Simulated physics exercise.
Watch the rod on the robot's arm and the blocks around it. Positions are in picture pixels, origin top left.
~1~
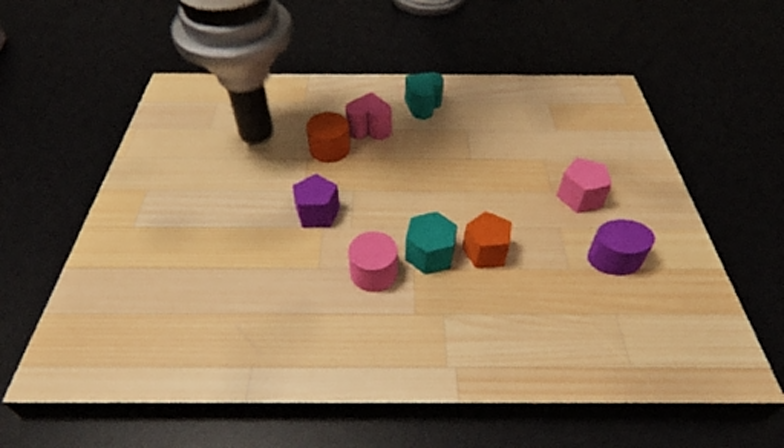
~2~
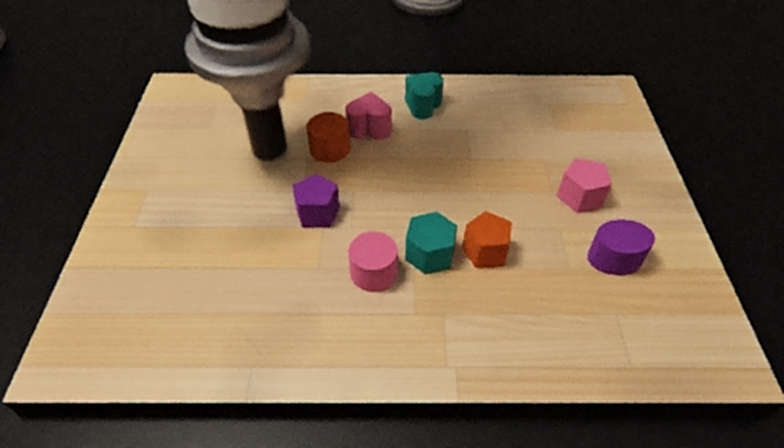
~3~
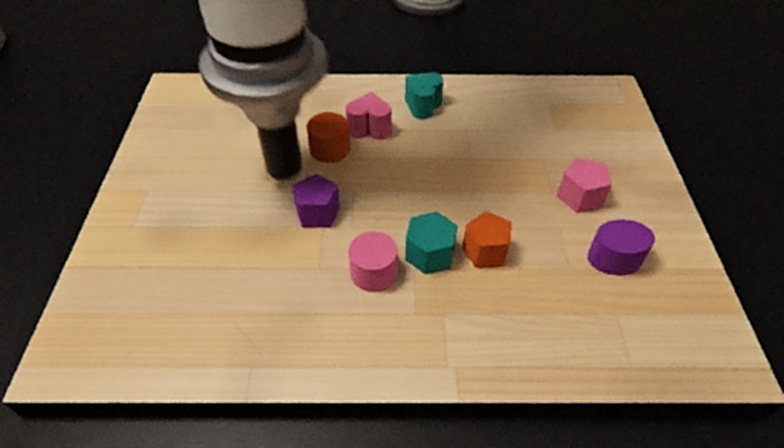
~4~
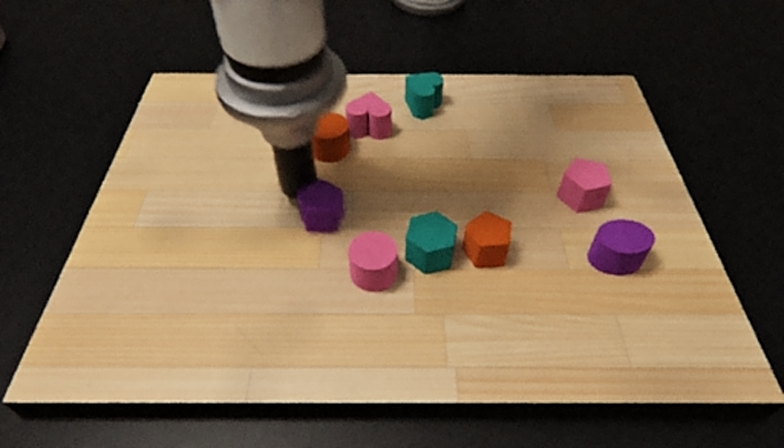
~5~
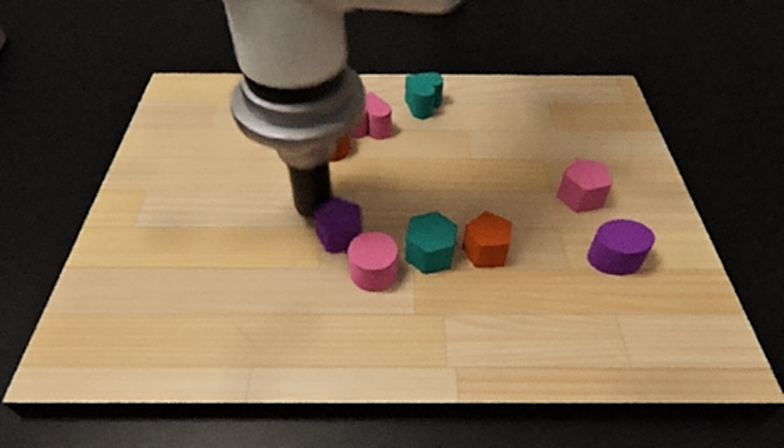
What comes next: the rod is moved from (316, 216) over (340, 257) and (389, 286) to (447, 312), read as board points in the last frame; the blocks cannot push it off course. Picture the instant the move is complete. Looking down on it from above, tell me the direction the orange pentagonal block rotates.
From above, the orange pentagonal block will be seen to turn clockwise.
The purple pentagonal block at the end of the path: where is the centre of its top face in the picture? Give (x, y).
At pixel (472, 259).
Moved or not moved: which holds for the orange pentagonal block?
That block will leave its spot.
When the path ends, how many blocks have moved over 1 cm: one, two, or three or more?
By the end, three or more blocks will have moved.
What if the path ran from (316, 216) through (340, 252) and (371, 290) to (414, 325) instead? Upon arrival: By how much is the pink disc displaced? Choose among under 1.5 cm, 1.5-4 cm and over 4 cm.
I'd go with over 4 cm for this block.
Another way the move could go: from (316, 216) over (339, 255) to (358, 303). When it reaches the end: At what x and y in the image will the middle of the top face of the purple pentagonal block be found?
It is going to be at (390, 246).
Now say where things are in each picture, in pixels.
Rod's lower end (257, 134); purple pentagonal block (314, 190); pink disc (373, 250); turquoise hexagonal block (432, 231); orange pentagonal block (491, 229), in the first picture.
Rod (270, 151); blocks still, in the second picture.
Rod (284, 169); blocks still, in the third picture.
Rod (299, 187); purple pentagonal block (319, 195), in the fourth picture.
Rod (314, 206); purple pentagonal block (338, 214); pink disc (373, 250); turquoise hexagonal block (432, 231); orange pentagonal block (491, 229), in the fifth picture.
What follows on the original path. One third of the way, rod (340, 248); purple pentagonal block (381, 240), turned 35° anticlockwise; pink disc (406, 274).
Two thirds of the way, rod (389, 277); purple pentagonal block (433, 257), turned 70° anticlockwise; pink disc (445, 297); turquoise hexagonal block (458, 225), turned 45° anticlockwise; orange pentagonal block (506, 222), turned 30° clockwise.
At the end, rod (448, 302); purple pentagonal block (472, 259), turned 105° anticlockwise; pink disc (485, 323); turquoise hexagonal block (465, 221), turned 70° anticlockwise; orange pentagonal block (510, 221), turned 35° clockwise.
